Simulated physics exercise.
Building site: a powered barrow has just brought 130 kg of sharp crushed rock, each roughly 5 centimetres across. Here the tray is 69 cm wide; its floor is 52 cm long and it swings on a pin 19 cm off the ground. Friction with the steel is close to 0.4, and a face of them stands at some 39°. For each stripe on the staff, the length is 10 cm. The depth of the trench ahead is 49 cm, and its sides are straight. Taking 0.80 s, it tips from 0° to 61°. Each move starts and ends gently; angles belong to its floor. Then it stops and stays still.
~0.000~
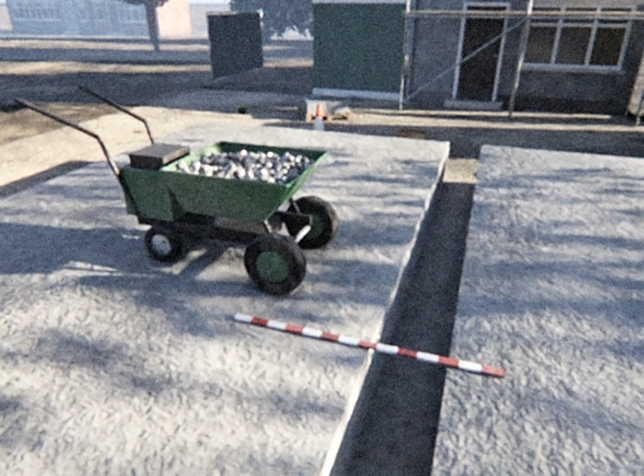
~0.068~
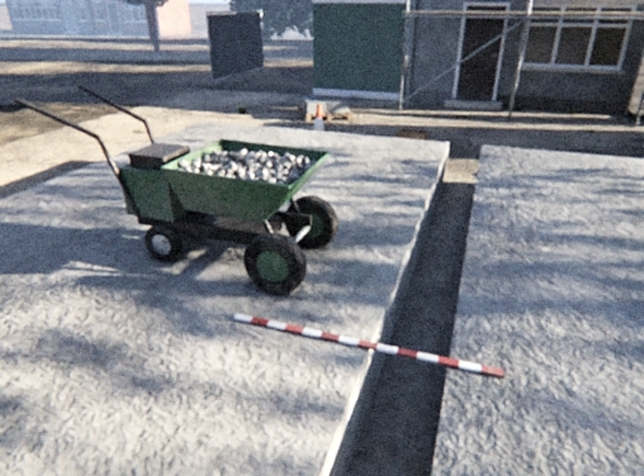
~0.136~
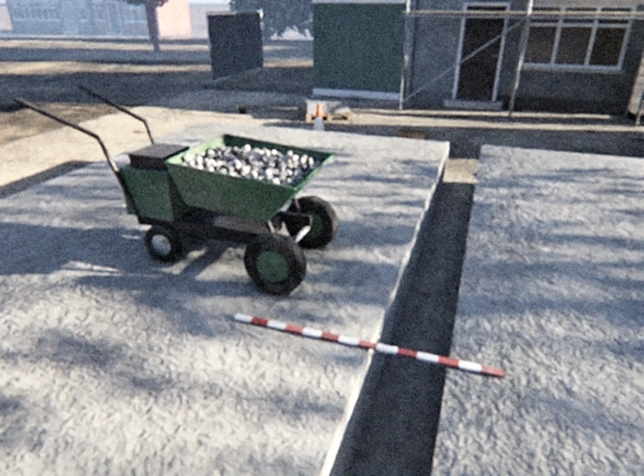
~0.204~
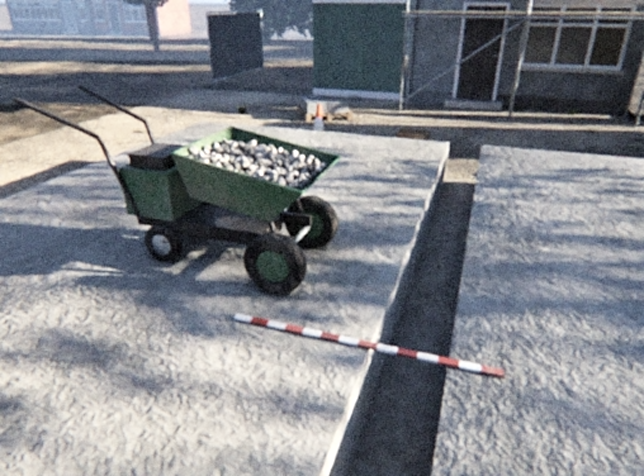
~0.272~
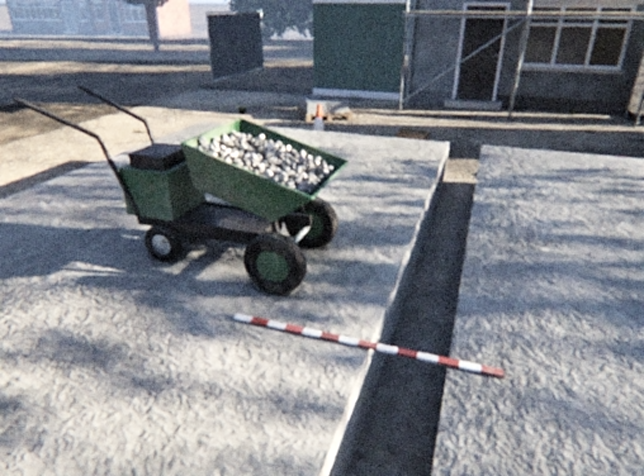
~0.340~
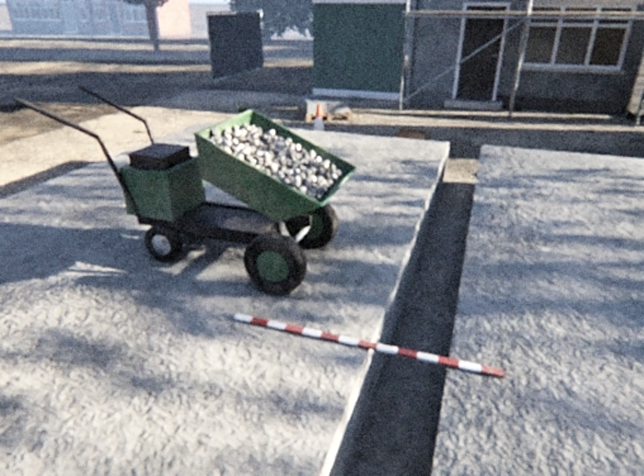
The green barrow's tray of stones tilts steadily toward the right while its wheels stay still.
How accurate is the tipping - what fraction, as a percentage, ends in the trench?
Close to 42 in every hundred.
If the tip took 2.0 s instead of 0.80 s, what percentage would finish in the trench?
It would be near 25 per cent.
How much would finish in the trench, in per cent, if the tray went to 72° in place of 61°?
In that case some 80 per cent.
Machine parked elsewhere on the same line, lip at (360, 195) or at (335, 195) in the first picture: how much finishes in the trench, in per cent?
Estimates: 15 % then 35 %.
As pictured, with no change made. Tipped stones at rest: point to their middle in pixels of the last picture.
The tipped stones centre close to (422, 349).
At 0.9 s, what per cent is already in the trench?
By that moment, roughly 5 per cent of the load.
After 0.6 s the floor is at 51°; 100 % in the tray; the foremost stones are at (351, 220).
After 0.9 s the floor is at 61°; 88 % in the tray, 9 % short of the trench, 3 % in the trench; the foremost stones are at (408, 292).
After 1.2 s the floor is at 61°; 59 % in the tray, 9 % short of the trench, 32 % in the trench; the foremost stones are at (452, 345).
After 3.2 s the floor is at 61°; 50 % in the tray, 8 % short of the trench, 42 % in the trench; the foremost stones are at (457, 347).
